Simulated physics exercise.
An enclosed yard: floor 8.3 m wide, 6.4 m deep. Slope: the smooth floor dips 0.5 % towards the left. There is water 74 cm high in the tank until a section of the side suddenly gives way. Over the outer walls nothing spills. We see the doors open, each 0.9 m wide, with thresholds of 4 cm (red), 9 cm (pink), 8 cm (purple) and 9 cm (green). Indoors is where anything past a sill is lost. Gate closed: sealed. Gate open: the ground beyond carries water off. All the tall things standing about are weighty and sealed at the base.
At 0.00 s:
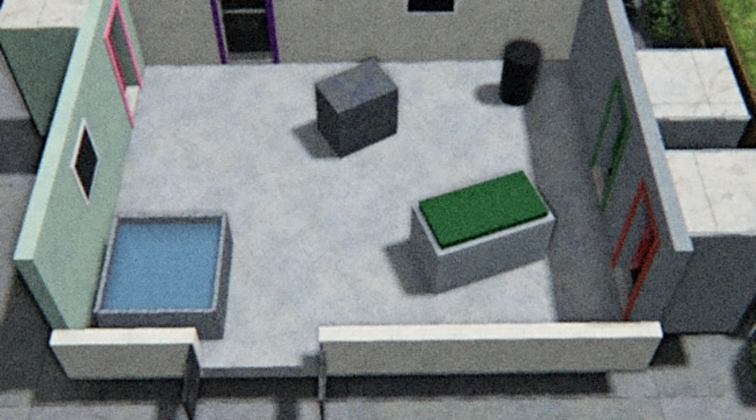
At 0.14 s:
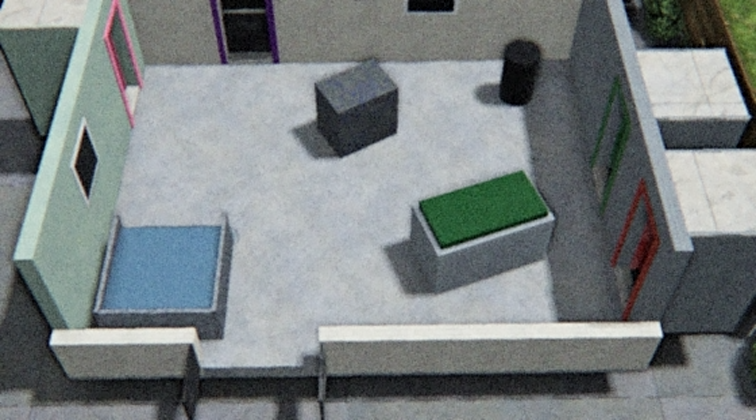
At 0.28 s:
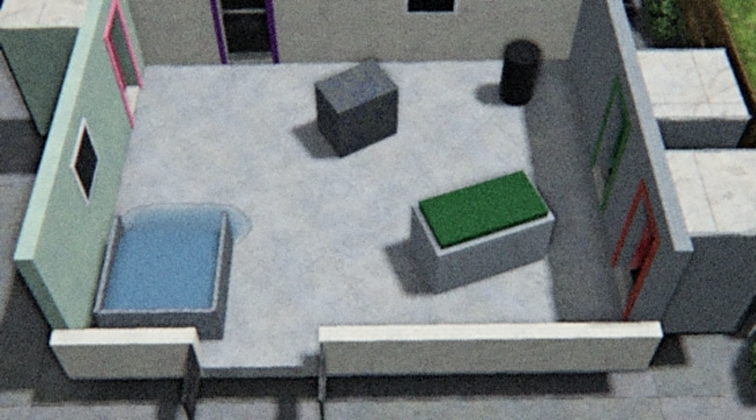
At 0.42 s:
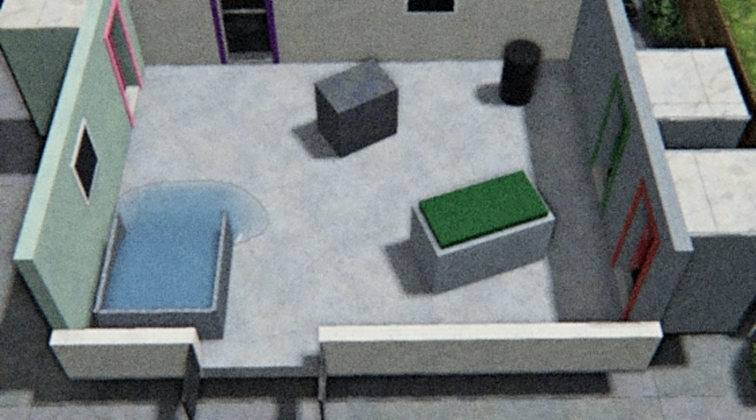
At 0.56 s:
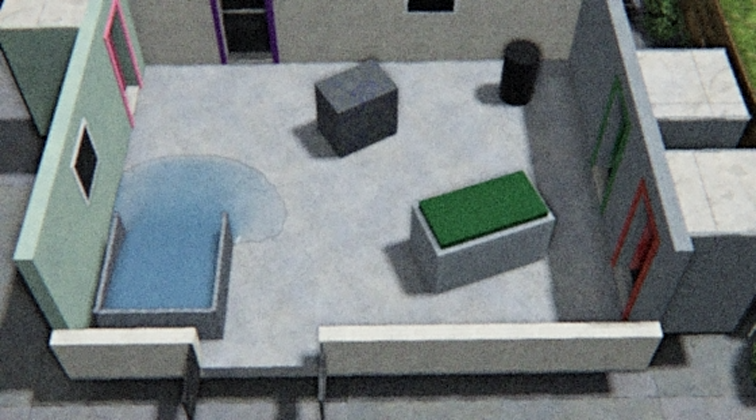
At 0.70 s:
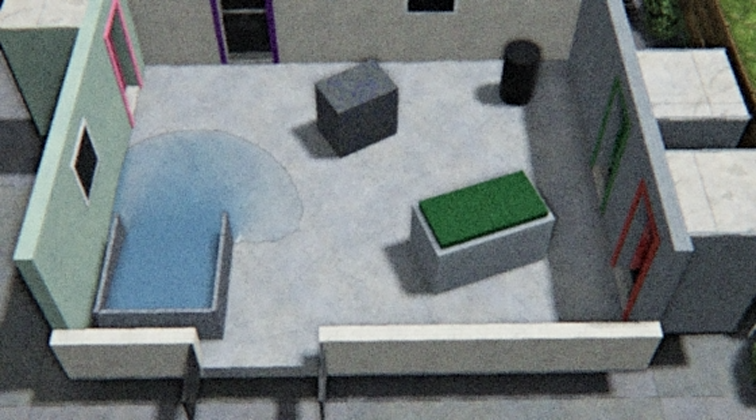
An enclosed yard with a smooth grey floor is seen from high above its low, pale front wall, and the view stays still. A tank of blue water sits at the lower left, a green-topped block at the right, a dark grey box and black barrel farther back, with pink, purple, green and red doorways around. The tank's far side opens and water pours out, spreading across the floor in a widening rounded sheet.
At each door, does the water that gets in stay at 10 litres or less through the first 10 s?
Taking them in turn: At the red door, yes; at the pink door, no; at the purple door, no; at the green door, yes.
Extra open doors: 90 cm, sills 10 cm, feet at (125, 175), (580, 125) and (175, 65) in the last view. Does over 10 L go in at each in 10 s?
Result in order - more than that, not enough, more than that.
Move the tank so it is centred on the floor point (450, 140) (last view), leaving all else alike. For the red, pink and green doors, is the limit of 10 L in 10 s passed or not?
Against the limit, the red door exceeds it, the pink door exceeds it and the green door stays within it.
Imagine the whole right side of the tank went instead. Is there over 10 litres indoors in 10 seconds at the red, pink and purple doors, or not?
Red beyond, pink short, purple short.
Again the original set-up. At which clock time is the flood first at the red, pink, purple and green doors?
Red = 7.0 s, pink = 1.0 s, purple = 1.3 s, green = 6.0 s.
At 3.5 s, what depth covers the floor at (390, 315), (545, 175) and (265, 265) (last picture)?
Reading - approx. 0 / 0 / 0 cm.
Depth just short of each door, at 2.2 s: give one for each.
In centimetres, the red door has 0, the pink door 12, the purple door 25 and the green door 0.
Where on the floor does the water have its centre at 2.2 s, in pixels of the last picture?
Close to (195, 171) in the last picture.
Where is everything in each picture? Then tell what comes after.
The first frame shows still water, 74 cm deep, in the tank at (164, 264).
In the second frame, water pours out on the tank's far side and has run 1.0 m, to a hidden place; typically 9 cm deep outside, 74 cm at the tank's back.
In the third frame, the front is at a hidden place, 1.2 m from the gap on the tank's far side; 1.4 m2 of floor is under water; 74 cm left at the back of the tank.
In the fourth frame, water pours out on the tank's far side and has run 1.5 m, to (117, 203); typically 11 cm deep outside, 67 cm at the tank's back.
In the fifth frame, the front is at (152, 163), 2.0 m from the gap on the tank's far side; 4.5 m2 of floor is under water; 62 cm left at the back of the tank.
In the sixth frame, water pours out on the tank's far side and has run 2.6 m, to (171, 135); typically 7 cm deep outside, 61 cm at the tank's back.
After 1.4 s water covers 30 % of the floor and is deepest (27 cm) near (164, 239); red door not reached, pink door 10 cm at the sill, 0 L in, purple door 11 cm at the sill, 1 L in, green door not reached.
After 2.2 s water covers 35 % of the floor and is deepest (44 cm) near (155, 68); red door not reached, pink door 12 cm at the sill, 1 L in, purple door 25 cm at the sill, 63 L in, green door not reached.
After 3.5 s water covers 40 % of the floor and is deepest (24 cm) near (140, 94); red door not reached, pink door 18 cm at the sill, 31 L in, purple door 17 cm at the sill, 151 L in, green door not reached.
After 6.0 s water covers 60 % of the floor and is deepest (20 cm) near (569, 62); red door not reached, pink door 10 cm at the sill, 79 L in, purple door 10 cm at the sill, 179 L in, green door 4 cm at the sill, 0 L in.
After 10.0 s water covers 90 % of the floor and is deepest (13 cm) near (631, 346); red door 5 cm at the sill, 0 L in, pink door 6 cm at the sill, 80 L in, purple door 5 cm at the sill, 182 L in, green door 4 cm at the sill, 0 L in.
